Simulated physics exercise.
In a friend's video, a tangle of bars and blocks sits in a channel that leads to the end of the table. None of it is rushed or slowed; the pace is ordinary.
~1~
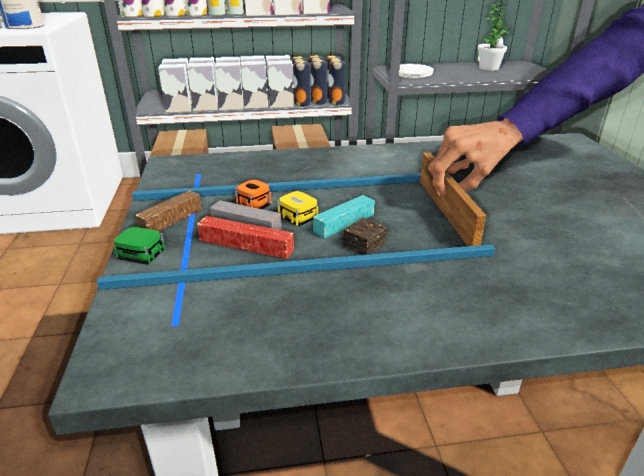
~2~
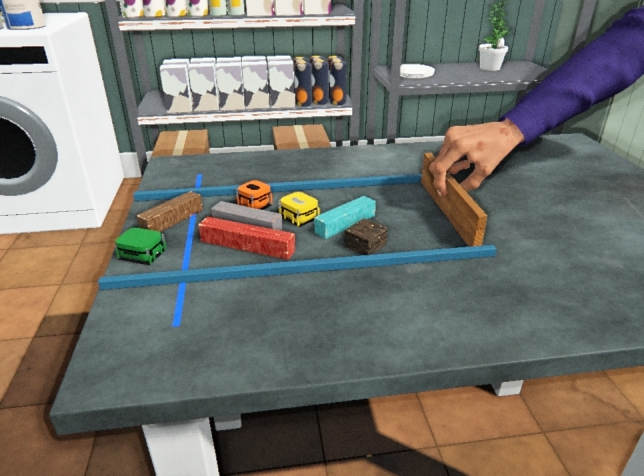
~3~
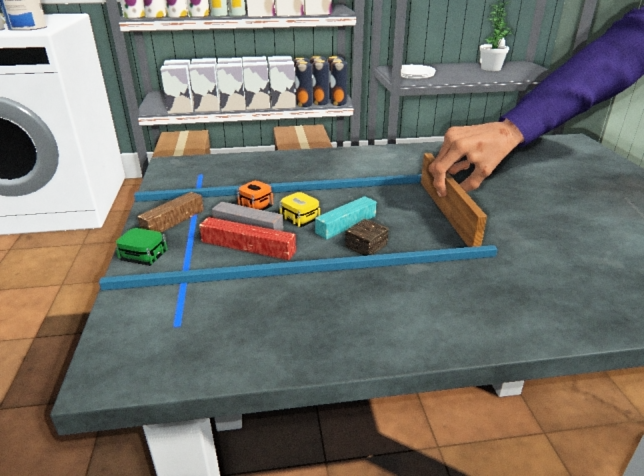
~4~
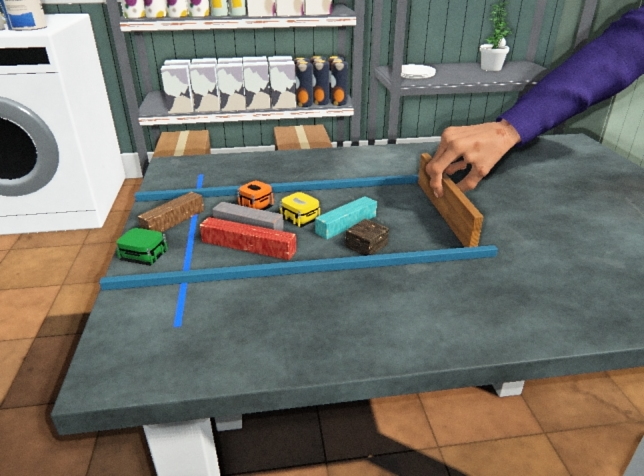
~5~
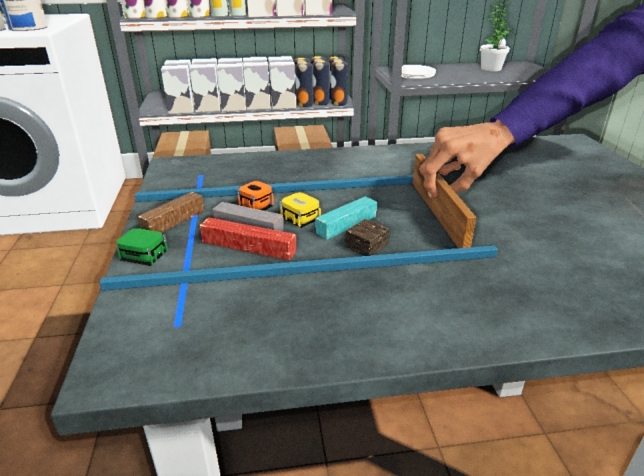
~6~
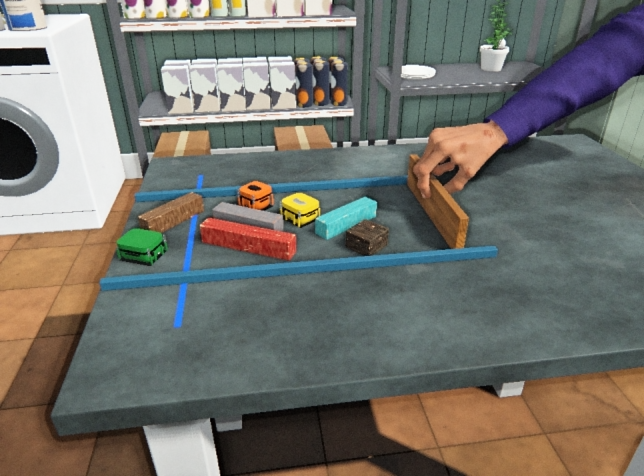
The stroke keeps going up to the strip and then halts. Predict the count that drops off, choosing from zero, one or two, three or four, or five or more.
The count is one or two.
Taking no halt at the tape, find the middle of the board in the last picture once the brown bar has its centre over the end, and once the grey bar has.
The middle would be close to (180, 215) and then close to (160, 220).
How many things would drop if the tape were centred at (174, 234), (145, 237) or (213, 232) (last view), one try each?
Going through each try, you'd get 3, 5 and 0.
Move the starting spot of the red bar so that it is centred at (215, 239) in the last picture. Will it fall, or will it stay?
Result: It does not come off.
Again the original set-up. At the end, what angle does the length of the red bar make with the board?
Near 50 degrees.
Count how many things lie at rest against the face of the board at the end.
It's 4.
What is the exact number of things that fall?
That totals 1.
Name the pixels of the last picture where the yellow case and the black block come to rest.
The yellow case ends up near (180, 210), and the black block near (164, 254).
Soon after, none off yet; green case at rest near (142, 247); brown bar at rest near (172, 214); red bar at rest near (248, 238).
Then, none off yet; green case at rest near (142, 247); brown bar at rest near (172, 214); red bar moved a little near (225, 244).
Further on, none off yet; green case moved about its own width near (120, 255); brown bar moved a little near (154, 210); red bar moved about its own width near (155, 249).
At rest, the number that fall off is one or two; fallen, green case.
